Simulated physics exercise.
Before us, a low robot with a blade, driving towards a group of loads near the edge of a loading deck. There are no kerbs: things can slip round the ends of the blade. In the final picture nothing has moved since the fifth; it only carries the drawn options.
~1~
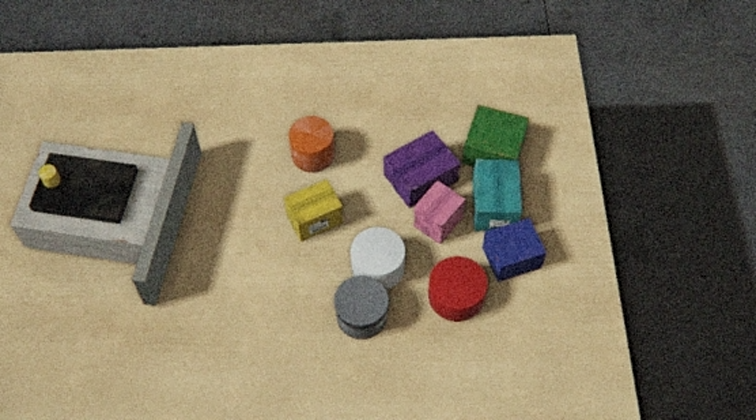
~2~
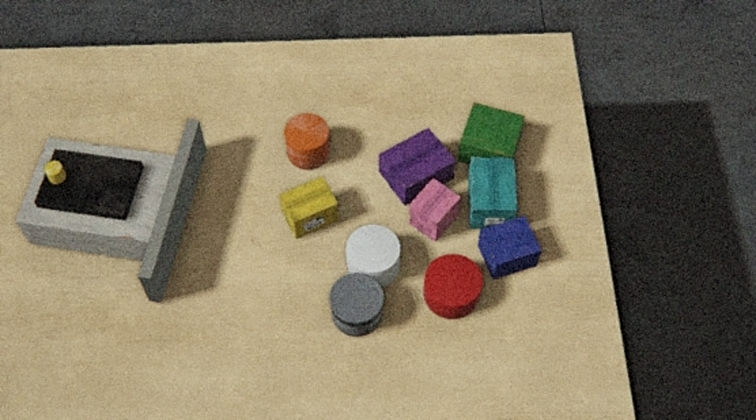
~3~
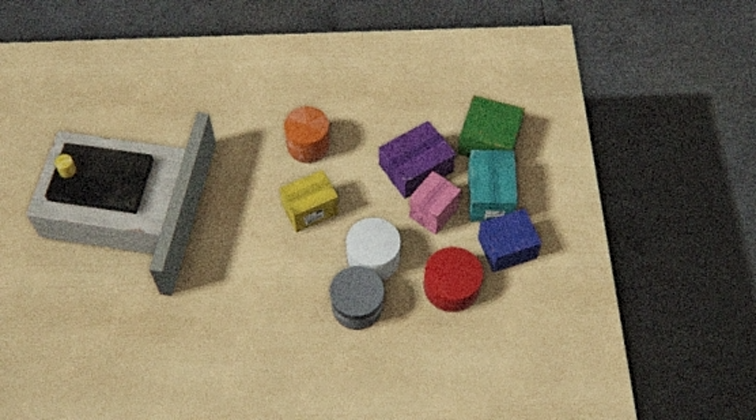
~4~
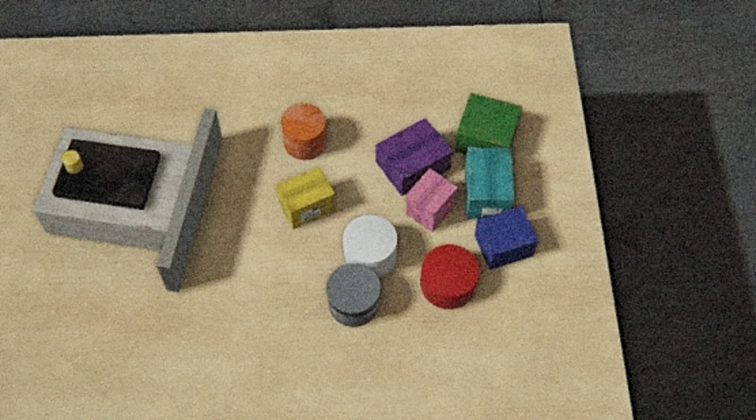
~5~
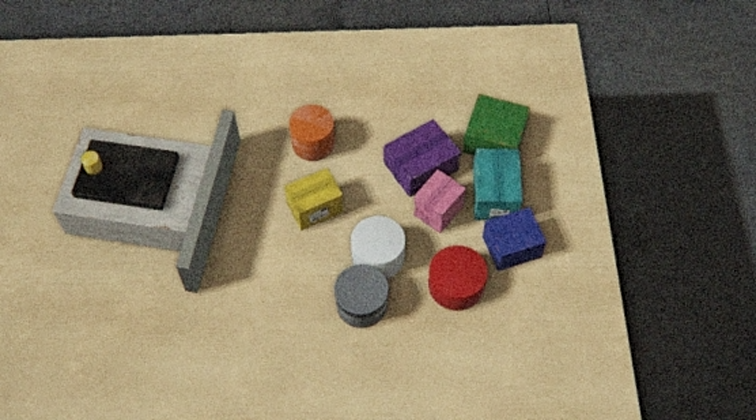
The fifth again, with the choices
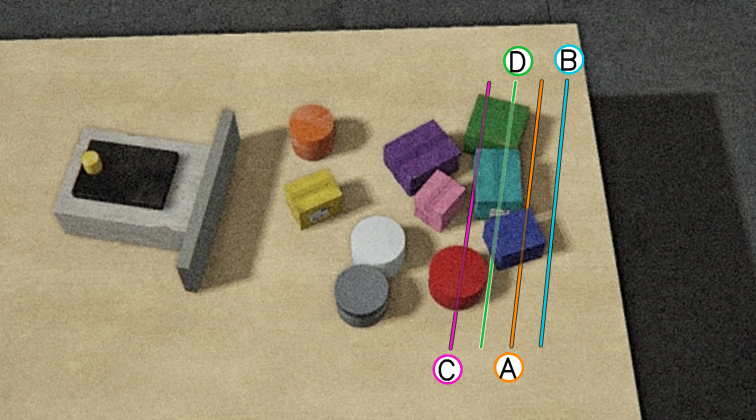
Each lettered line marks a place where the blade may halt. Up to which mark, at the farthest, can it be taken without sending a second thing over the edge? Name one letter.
No second one falls up to A.
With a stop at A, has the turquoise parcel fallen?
By then, yes.
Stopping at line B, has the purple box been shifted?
Yes.
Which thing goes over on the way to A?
The turquoise parcel.
On the copy, A at (528, 204); B at (555, 203); C at (471, 206); D at (500, 205).
On A. First, robot (248, 171); orange canister (367, 139); yellow parcel (357, 207).
Then, robot (363, 168); turquoise parcel (556, 186); green crate (523, 123).
Finally, robot (453, 165); turquoise parcel over the edge; green crate (587, 104); one fallen.
By contrast, B drops five; C is within the limit but short; D is within the limit but short.
